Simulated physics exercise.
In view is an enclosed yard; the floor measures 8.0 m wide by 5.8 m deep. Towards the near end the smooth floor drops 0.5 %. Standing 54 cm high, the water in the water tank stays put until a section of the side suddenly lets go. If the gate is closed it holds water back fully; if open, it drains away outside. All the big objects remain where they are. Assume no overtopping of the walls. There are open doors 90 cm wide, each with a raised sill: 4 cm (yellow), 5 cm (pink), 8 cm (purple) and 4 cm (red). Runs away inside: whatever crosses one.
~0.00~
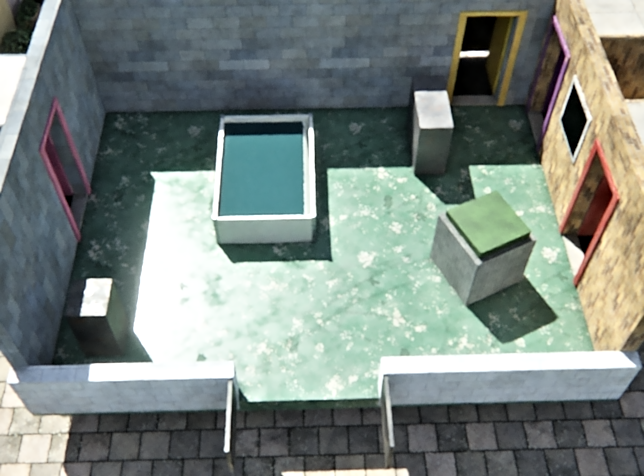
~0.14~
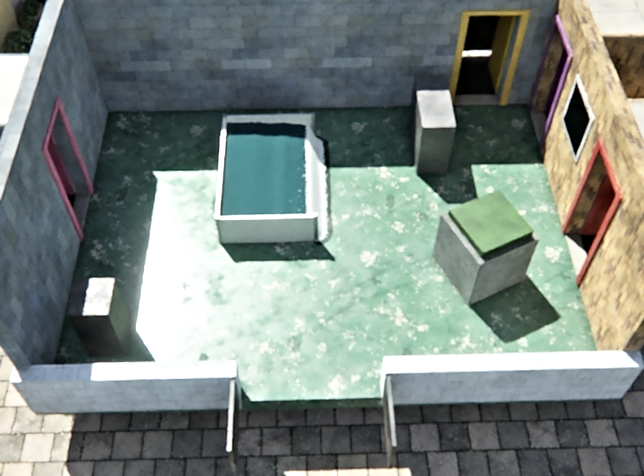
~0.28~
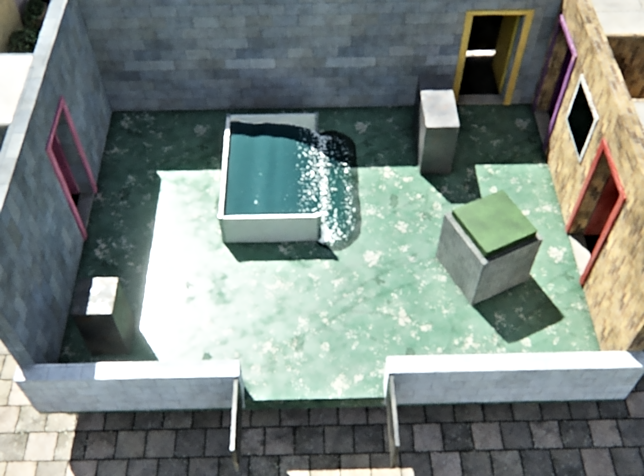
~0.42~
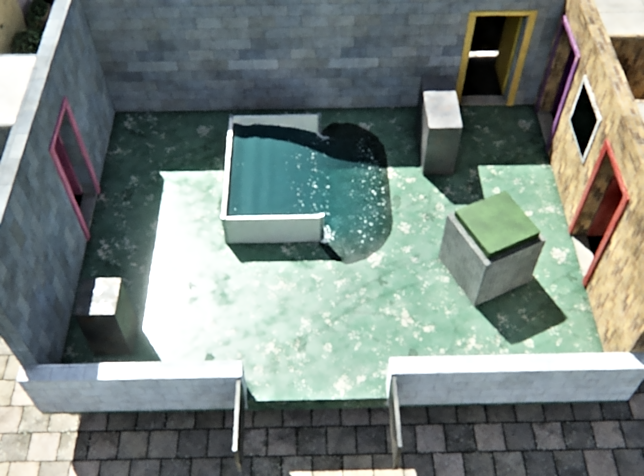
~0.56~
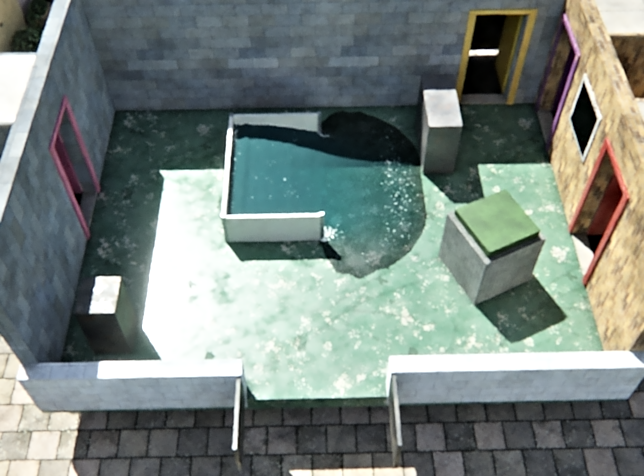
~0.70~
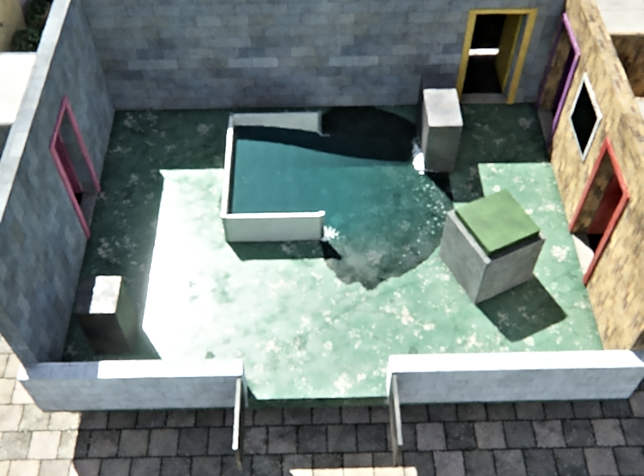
A walled yard with grey block walls, a tan stone wall at right and a mottled green floor is seen from high above. A white-rimmed tank of teal water stands near the middle, with two grey pillars, a green-topped block at right, and pink, yellow, purple and red surrounds on the walls. The tank's right side opens and water spreads rightward across the floor, reaching the far pillar and the block, while the view shifts very slightly.
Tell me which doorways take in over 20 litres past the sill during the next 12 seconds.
At the yellow door the amount let in will top the limit; at the pink door the amount let in will fall short of the limit; at the purple door the amount let in will top the limit; at the red door the amount let in will top the limit.
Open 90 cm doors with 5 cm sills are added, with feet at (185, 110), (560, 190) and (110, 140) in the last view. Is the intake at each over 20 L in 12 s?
Result in order - not enough, more than that, not enough.
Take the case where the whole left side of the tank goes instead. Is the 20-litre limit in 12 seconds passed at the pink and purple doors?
Log - pink: Threshold topped, purple: Threshold not reached.
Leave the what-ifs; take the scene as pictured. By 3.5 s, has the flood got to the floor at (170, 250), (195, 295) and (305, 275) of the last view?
Listed in sequence, the spots are bone dry, bone dry and bone dry.
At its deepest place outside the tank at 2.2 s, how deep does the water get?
I'd put it at close to 32 cm.
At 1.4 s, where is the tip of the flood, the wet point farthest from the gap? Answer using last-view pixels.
Near (566, 228).
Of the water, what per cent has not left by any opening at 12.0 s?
80 %.
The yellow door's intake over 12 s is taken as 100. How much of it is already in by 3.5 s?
Fraction in by then: Around 0 per cent.
After 1.4 s water covers 25 % of the floor and is deepest (34 cm) near (417, 166); yellow door not reached, pink door not reached, purple door not reached, red door not reached.
After 2.2 s water covers 35 % of the floor and is deepest (32 cm) near (561, 211); yellow door 4 cm at the sill, 0 L in, pink door not reached, purple door 2 cm at the sill, 0 L in, red door 10 cm at the sill, 3 L in.
After 3.5 s water covers 45 % of the floor and is deepest (19 cm) near (607, 375); yellow door 4 cm at the sill, 0 L in, pink door not reached, purple door 14 cm at the sill, 15 L in, red door 9 cm at the sill, 42 L in.
After 7.0 s water covers 65 % of the floor and is deepest (10 cm) near (589, 311); yellow door 8 cm at the sill, 61 L in, pink door 2 cm at the sill, 0 L in, purple door 7 cm at the sill, 46 L in, red door 7 cm at the sill, 67 L in.
After 12.0 s water covers 95 % of the floor and is deepest (8 cm) near (82, 387); yellow door 3 cm at the sill, 74 L in, pink door 2 cm at the sill, 0 L in, purple door 3 cm at the sill, 47 L in, red door 5 cm at the sill, 93 L in.
